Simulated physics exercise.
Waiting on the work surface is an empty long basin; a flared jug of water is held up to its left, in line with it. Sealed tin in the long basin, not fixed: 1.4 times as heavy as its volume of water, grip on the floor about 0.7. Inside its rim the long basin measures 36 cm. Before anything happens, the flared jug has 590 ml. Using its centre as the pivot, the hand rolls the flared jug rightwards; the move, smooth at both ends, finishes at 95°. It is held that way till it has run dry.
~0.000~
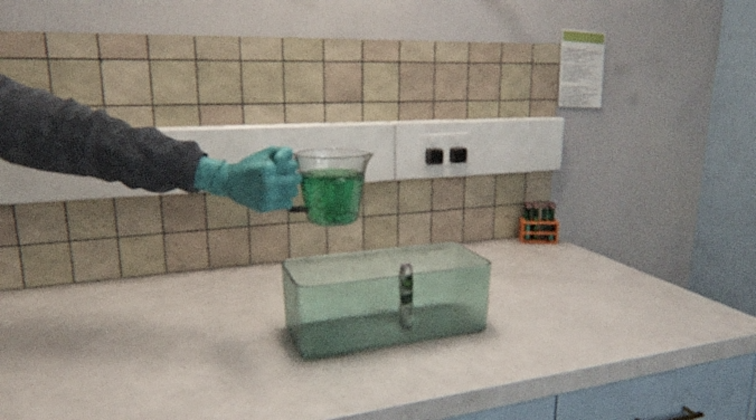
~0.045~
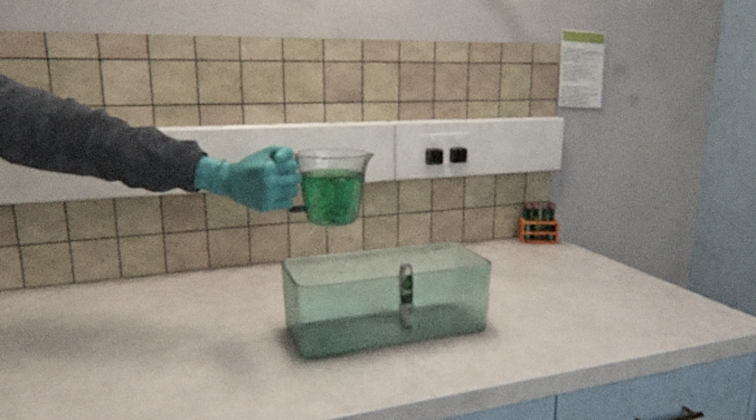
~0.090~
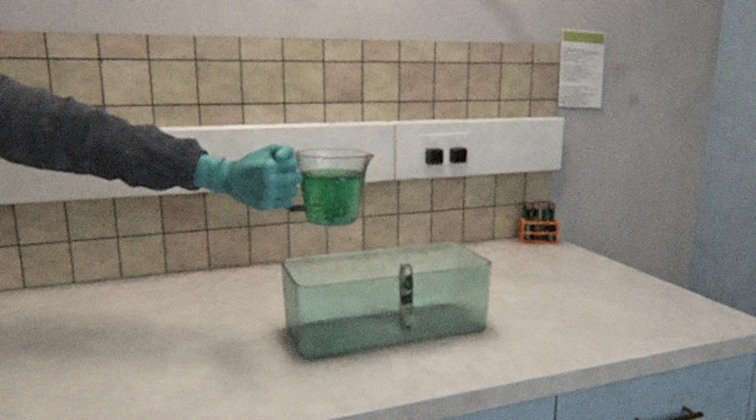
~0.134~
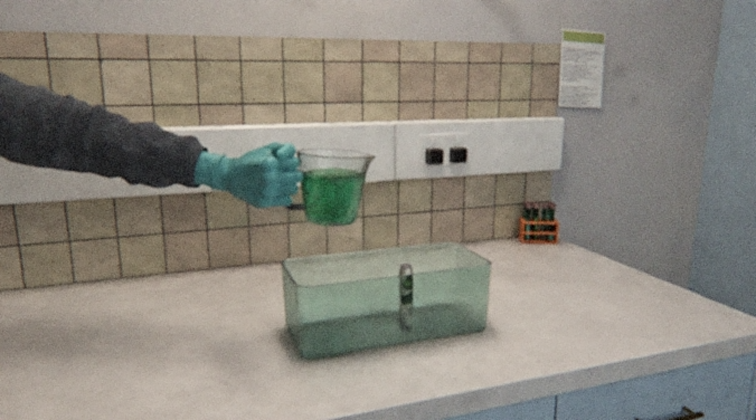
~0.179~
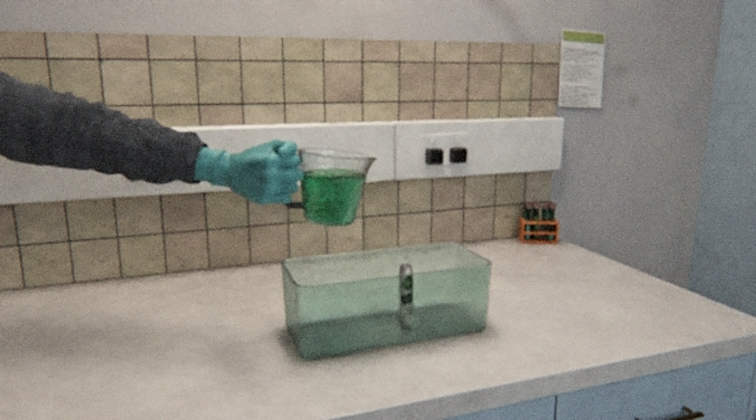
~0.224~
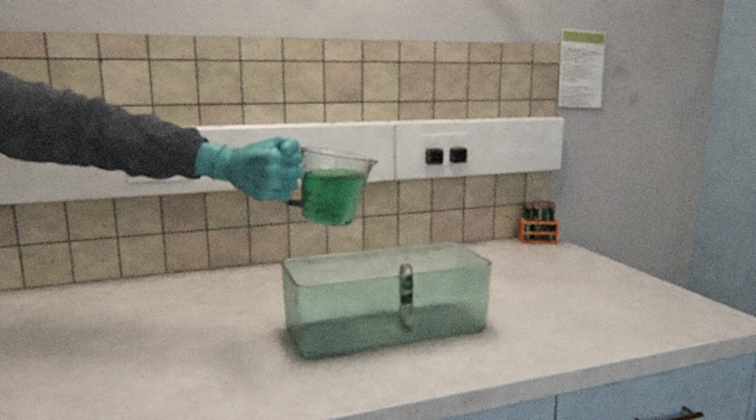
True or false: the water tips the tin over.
True.
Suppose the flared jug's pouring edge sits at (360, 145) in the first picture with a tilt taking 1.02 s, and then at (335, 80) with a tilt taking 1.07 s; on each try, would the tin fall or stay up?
The tin overturns the first time and overturns the second time.
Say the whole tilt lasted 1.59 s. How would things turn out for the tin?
After the tilt, the tin has tipped over.
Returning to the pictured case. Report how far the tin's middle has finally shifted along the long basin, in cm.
The tin's middle ends up about 7.5 cm along the basin.
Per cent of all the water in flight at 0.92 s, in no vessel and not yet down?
Around 22 percent of it is airborne.
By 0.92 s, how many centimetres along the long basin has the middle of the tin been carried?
Reading: Roughly 0 cm.
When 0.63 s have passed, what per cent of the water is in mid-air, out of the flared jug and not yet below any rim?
Close to 12 per cent, I'd say.
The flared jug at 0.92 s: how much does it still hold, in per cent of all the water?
Share remaining: Approx. 32 %.
Then, 0.63 s in, the tilt is 60° and 87 per cent is still to pour; the tin stands where it began.
Then, 0.92 s in, the tilt is 91° and 31 per cent is still to pour; the tin stands where it began.
Then, 1.23 s in, the tilt is 95° and 3 per cent is still to pour; the tin leans 48°.
Then, 1.57 s in, the tilt is 95° and 0 per cent is still to pour; the tin lies on its side.
Finally, the tin lies on its side.
